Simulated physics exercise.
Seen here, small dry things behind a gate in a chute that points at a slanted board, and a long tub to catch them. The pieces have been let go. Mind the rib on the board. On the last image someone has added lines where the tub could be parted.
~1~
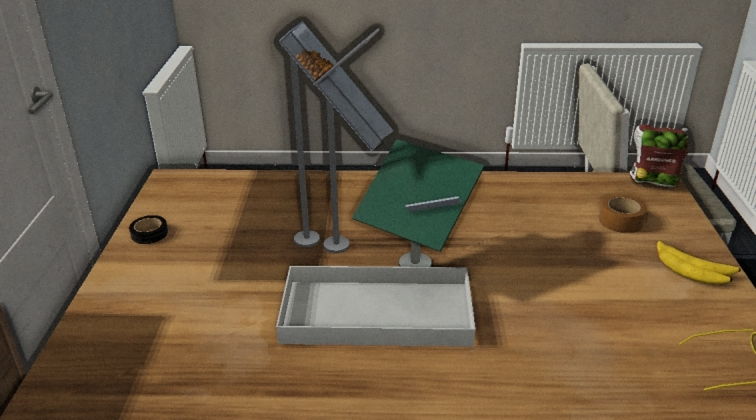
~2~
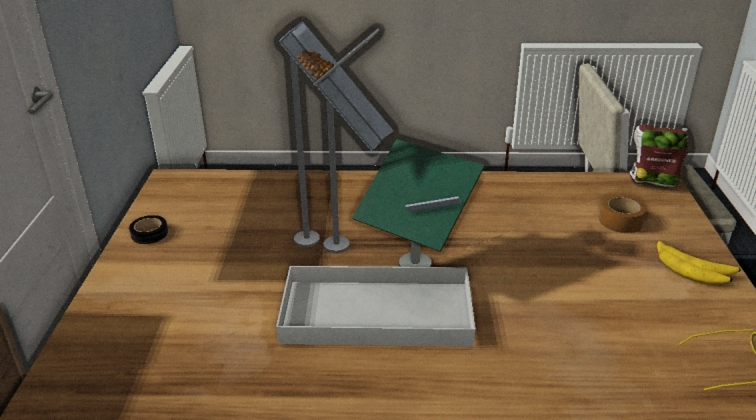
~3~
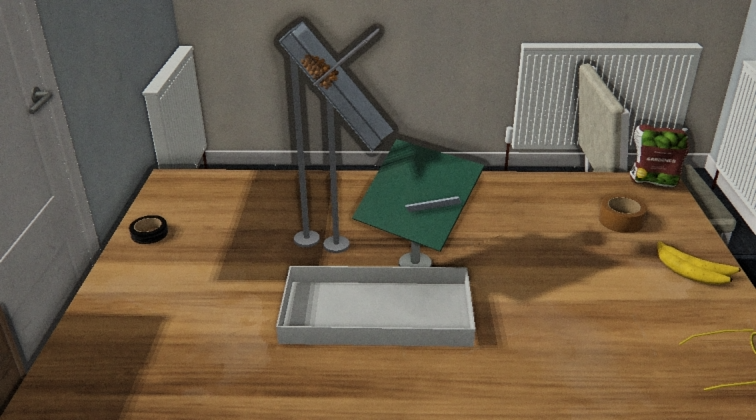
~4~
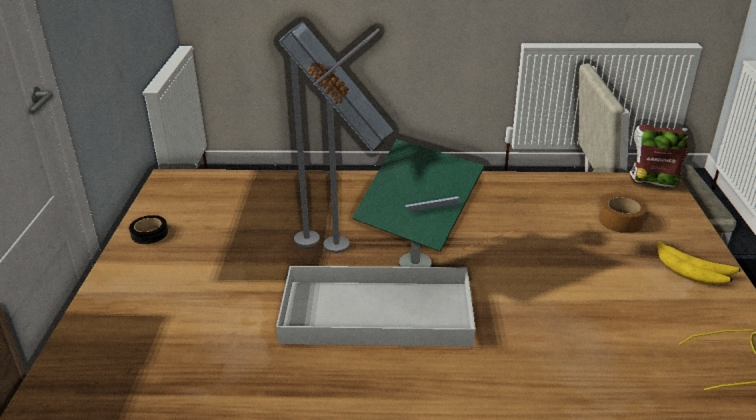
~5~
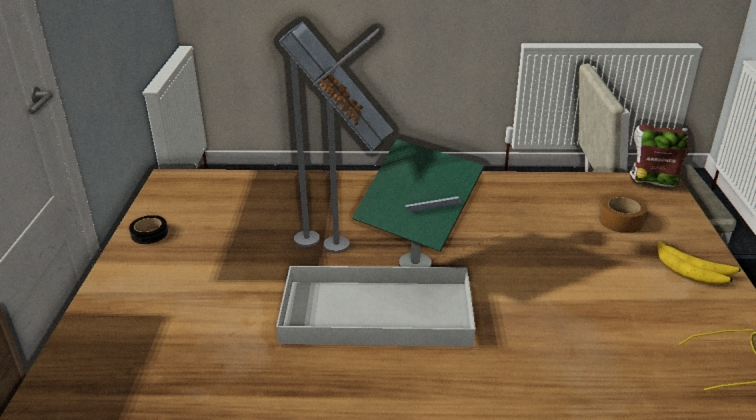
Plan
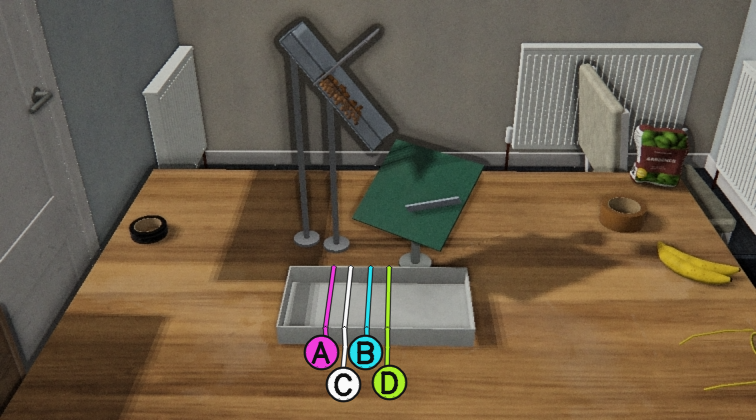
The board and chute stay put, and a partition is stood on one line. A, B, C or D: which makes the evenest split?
B beats the others.
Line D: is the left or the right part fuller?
The left side.
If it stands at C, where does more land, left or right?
The right side.
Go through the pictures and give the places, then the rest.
The first frame shows load behind the gate near (318, 66), roasted chickpeas; lip of the chute near (377, 145), sloping steeply.
The second frame shows middle of the board near (417, 192), tilted fairly steeply; middle of its low edge near (394, 234); of its high edge near (439, 152).
The third frame shows front corners of the tub near (277, 326) and (474, 329), empty; front of the load near (330, 85).
The fourth frame shows middle of the load near (326, 81); its front near (341, 100), close to a third of the way to the lip; rib from (459, 197) to (406, 206).
The fifth frame shows middle of the load near (339, 96); its front near (356, 123), close to two thirds of the way to the lip.
On the marked copy, line A crosses the front rim at (325, 327); line B crosses the front rim at (366, 328); line C crosses the front rim at (344, 327); line D crosses the front rim at (387, 328).
Choosing A, of what is caught, none at all on the left of the divider, the whole lot on the right.
Choosing B, of what is caught, close to half on the left of the divider, close to half on the right.
Choosing C, of what is caught, only a few on the left of the divider, all but a few on the right.
Choosing D, of what is caught, the bulk on the left of the divider, a small share on the right.
